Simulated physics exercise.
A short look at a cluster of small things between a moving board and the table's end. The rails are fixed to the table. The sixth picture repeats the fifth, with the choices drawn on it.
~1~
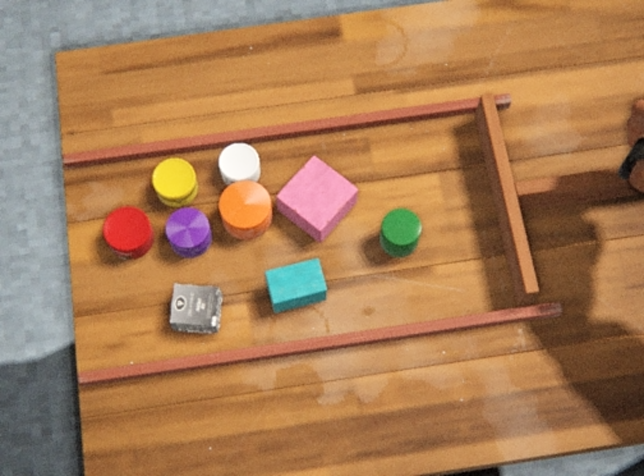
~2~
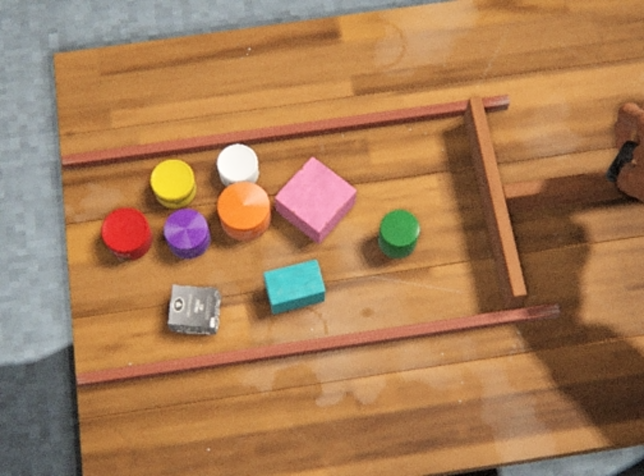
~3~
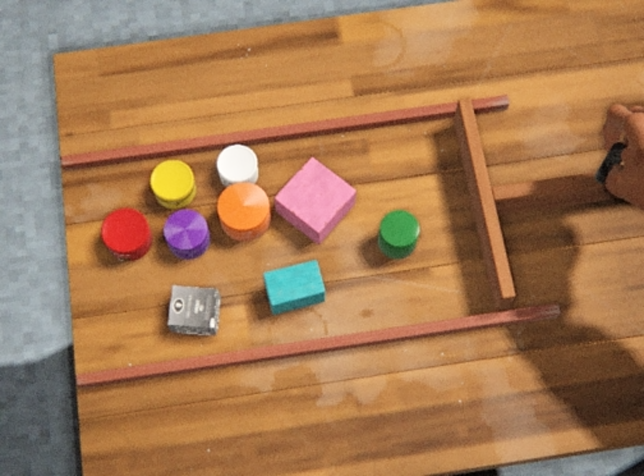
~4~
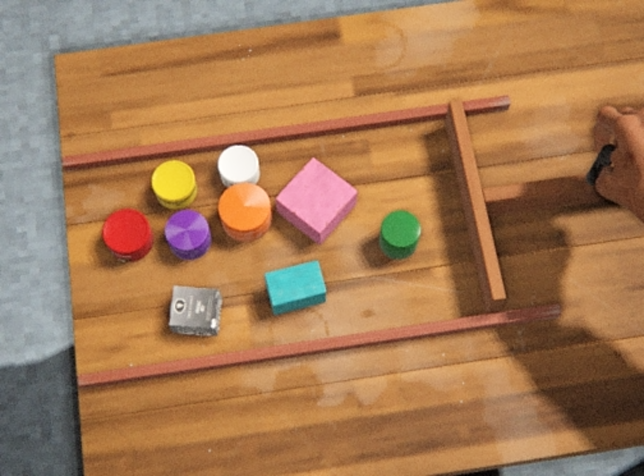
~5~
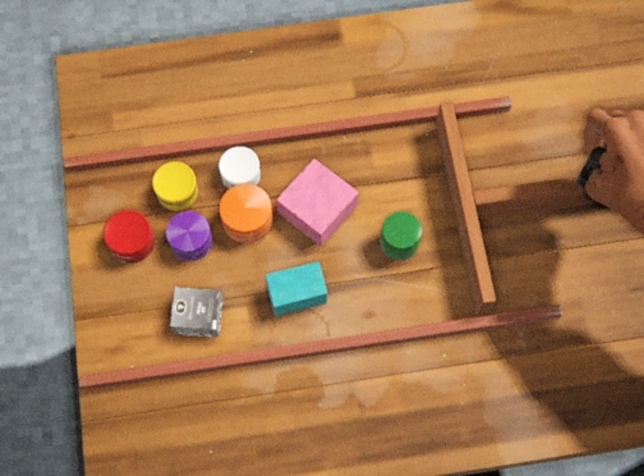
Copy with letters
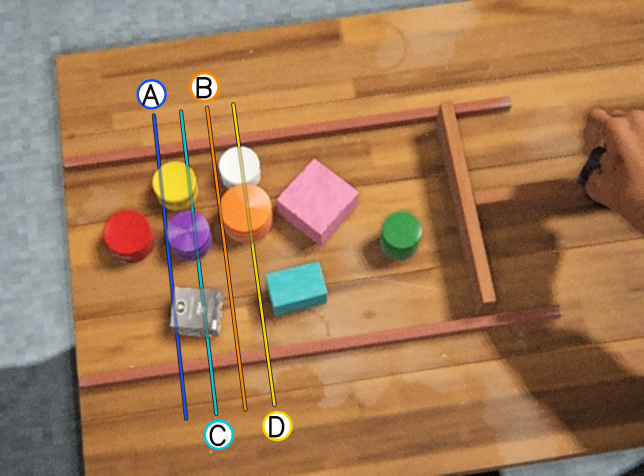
A hand at right sliding a wooden board slowly left between two rails, towards a still cluster of colourful tubs and blocks.
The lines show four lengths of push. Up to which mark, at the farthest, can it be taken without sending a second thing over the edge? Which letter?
No second one falls up to A.
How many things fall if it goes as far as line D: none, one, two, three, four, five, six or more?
The count is none.
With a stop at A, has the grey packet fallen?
By then, no.
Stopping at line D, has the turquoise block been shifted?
Yes.
On the marked copy, A at (169, 259); B at (225, 251); C at (198, 255); D at (253, 247).
Taking A. A third of the way, board (361, 214); orange tin (242, 215); pink block (307, 203).
Two thirds of the way, board (251, 230); red jar (109, 241); purple tin (146, 276).
When it is over, board (169, 241); red jar over the edge; orange tin (78, 238); one fallen.
As for the rest, B is within the limit but short; C is within the limit but short; D is within the limit but short.
